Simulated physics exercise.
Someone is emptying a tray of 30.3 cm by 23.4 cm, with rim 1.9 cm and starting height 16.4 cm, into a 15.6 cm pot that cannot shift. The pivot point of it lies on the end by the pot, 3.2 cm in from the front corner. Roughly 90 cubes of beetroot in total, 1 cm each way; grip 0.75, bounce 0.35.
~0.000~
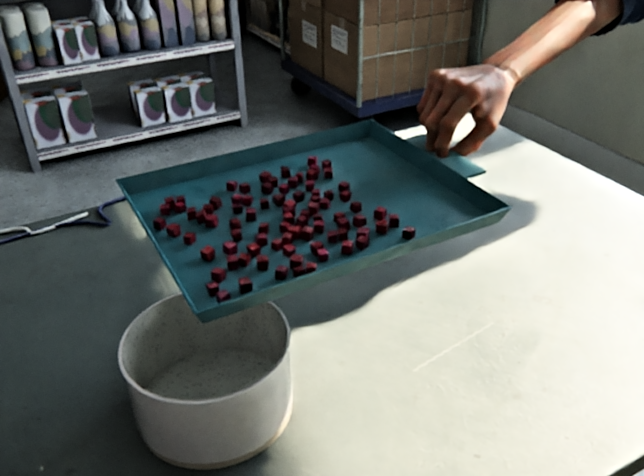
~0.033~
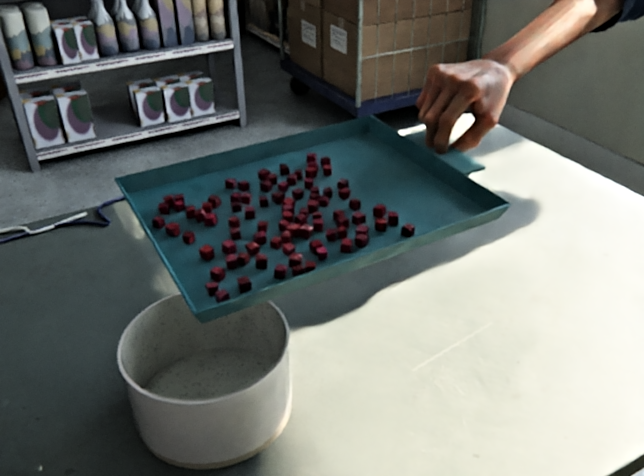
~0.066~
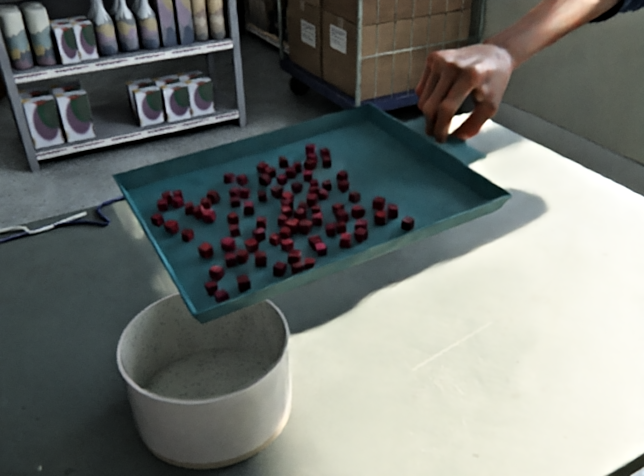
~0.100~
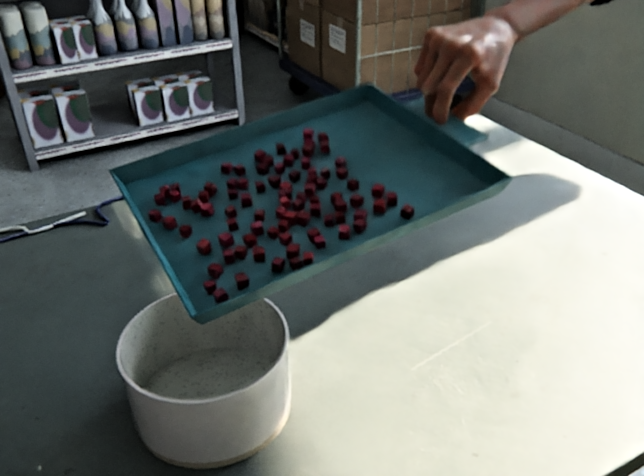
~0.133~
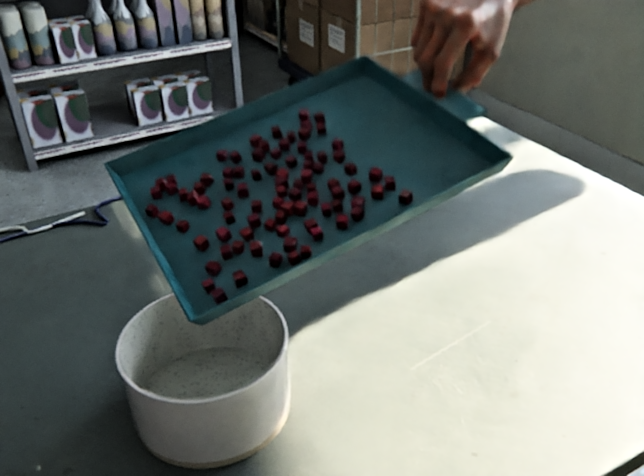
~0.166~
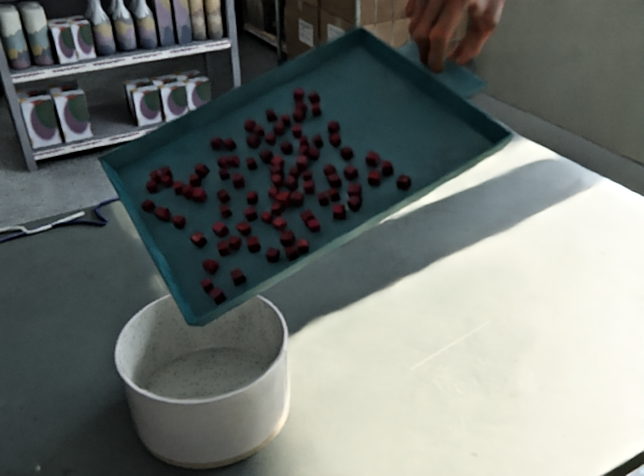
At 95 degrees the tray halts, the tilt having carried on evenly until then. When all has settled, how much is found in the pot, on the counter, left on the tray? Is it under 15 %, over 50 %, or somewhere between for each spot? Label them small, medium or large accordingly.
Pot - small, counter - large, tray - small.
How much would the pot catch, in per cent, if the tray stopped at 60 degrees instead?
About 5 in a hundred would end up in the pot.
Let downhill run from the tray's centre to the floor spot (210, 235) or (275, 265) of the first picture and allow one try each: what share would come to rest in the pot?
First try: Around 20 percent; second try: Around 0 percent.
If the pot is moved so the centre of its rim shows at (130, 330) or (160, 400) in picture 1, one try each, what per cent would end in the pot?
Try one: ~ 5 %; try two: ~ 90 %.
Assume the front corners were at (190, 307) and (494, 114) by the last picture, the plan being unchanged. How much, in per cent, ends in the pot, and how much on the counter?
Split: Pot = 15, counter = 85.
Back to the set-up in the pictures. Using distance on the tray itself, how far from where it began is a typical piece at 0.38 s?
I'd say close to 1 centimetres.
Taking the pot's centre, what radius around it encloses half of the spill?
Some 22 centimetres.
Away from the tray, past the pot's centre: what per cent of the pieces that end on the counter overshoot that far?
I reckon around 100 per cent.
After 0.38 s, tilt 57 degrees; the tray holds 100 %, the pot 0 %.
After 0.53 s, tilt 84 degrees; the tray holds 95 %, the pot 0 %.
Then, at 0.80 s, tilt 95 degrees; the tray holds 0 %, the pot 5 %.
At rest (2.0 s), pot 5 %, counter 95 %, tray 0 %.
